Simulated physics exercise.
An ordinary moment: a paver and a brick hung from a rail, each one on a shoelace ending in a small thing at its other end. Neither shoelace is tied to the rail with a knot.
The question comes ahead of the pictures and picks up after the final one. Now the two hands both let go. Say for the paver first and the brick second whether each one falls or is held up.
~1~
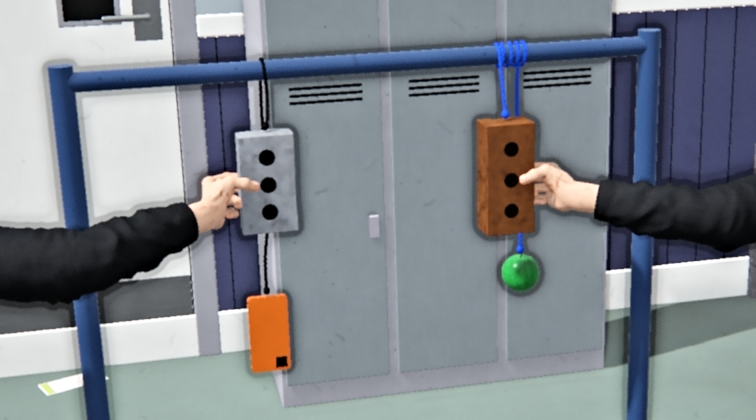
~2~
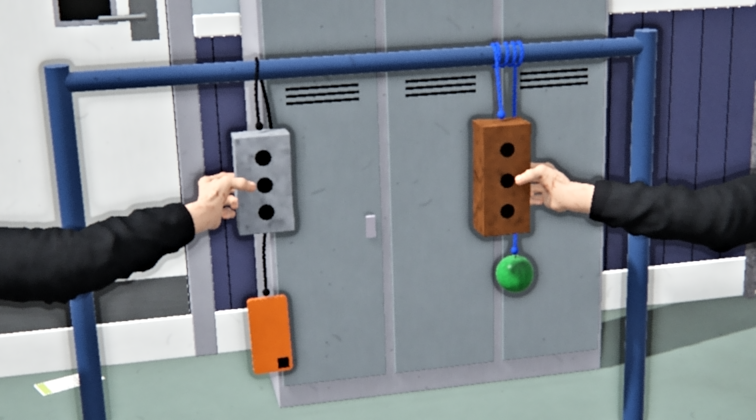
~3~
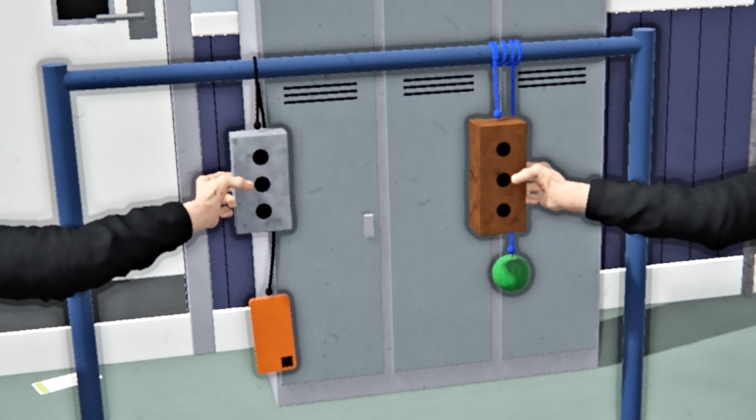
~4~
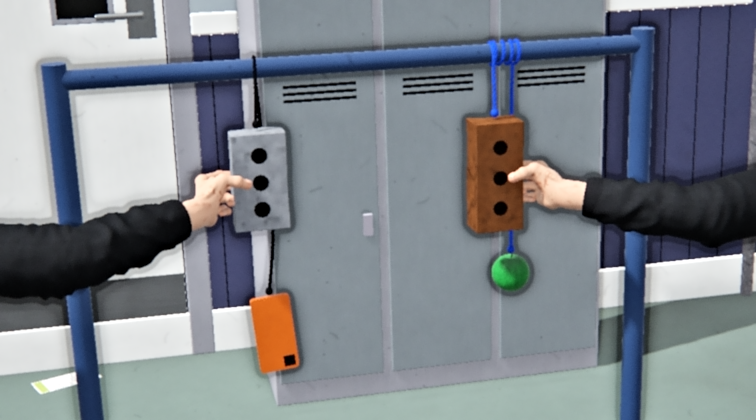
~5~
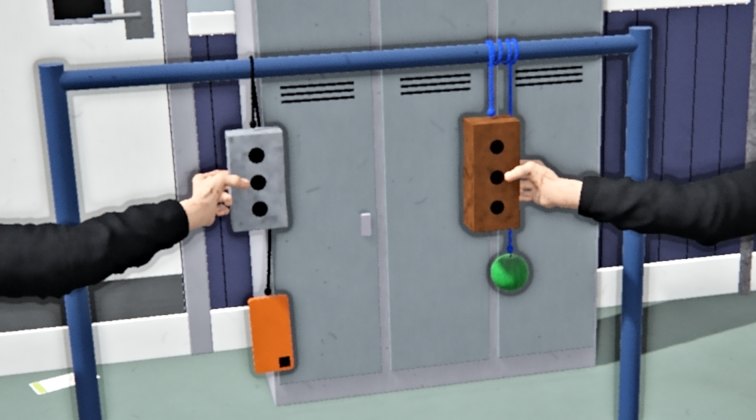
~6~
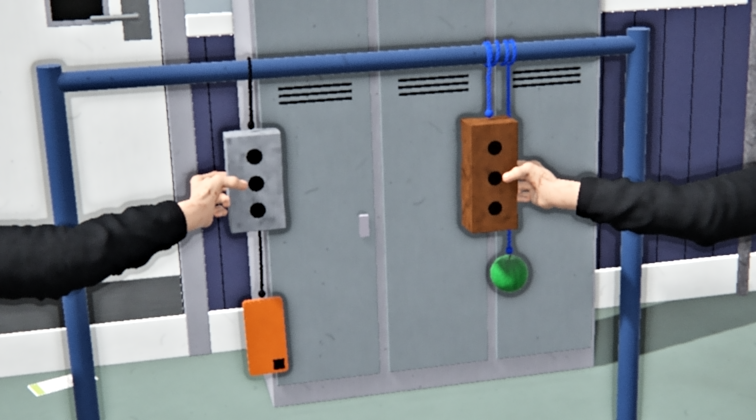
In the end the paver falls away; the brick stays suspended.
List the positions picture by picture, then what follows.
In the first frame, paver (267, 182); brick (506, 176); left phone (269, 334); right apple (521, 273).
In the second frame, paver (263, 182); brick (502, 177).
In the third frame, paver (261, 181); brick (498, 176).
In the fourth frame, paver (259, 179); brick (495, 174).
In the fifth frame, paver (256, 179); brick (492, 173).
In the sixth frame, paver (254, 180); brick (490, 174); left shoelace only laid over the rail; right shoelace wound several times round the rail.
Then, 0.50 s past the final frame, paver dropping; brick still up near (490, 162).
Then, 0.90 s past the final frame, paver on the floor; brick still up near (481, 161).
When it is over, paver on the floor; brick still up near (486, 163). The paver pulls its rope through and the brick stays hanging.
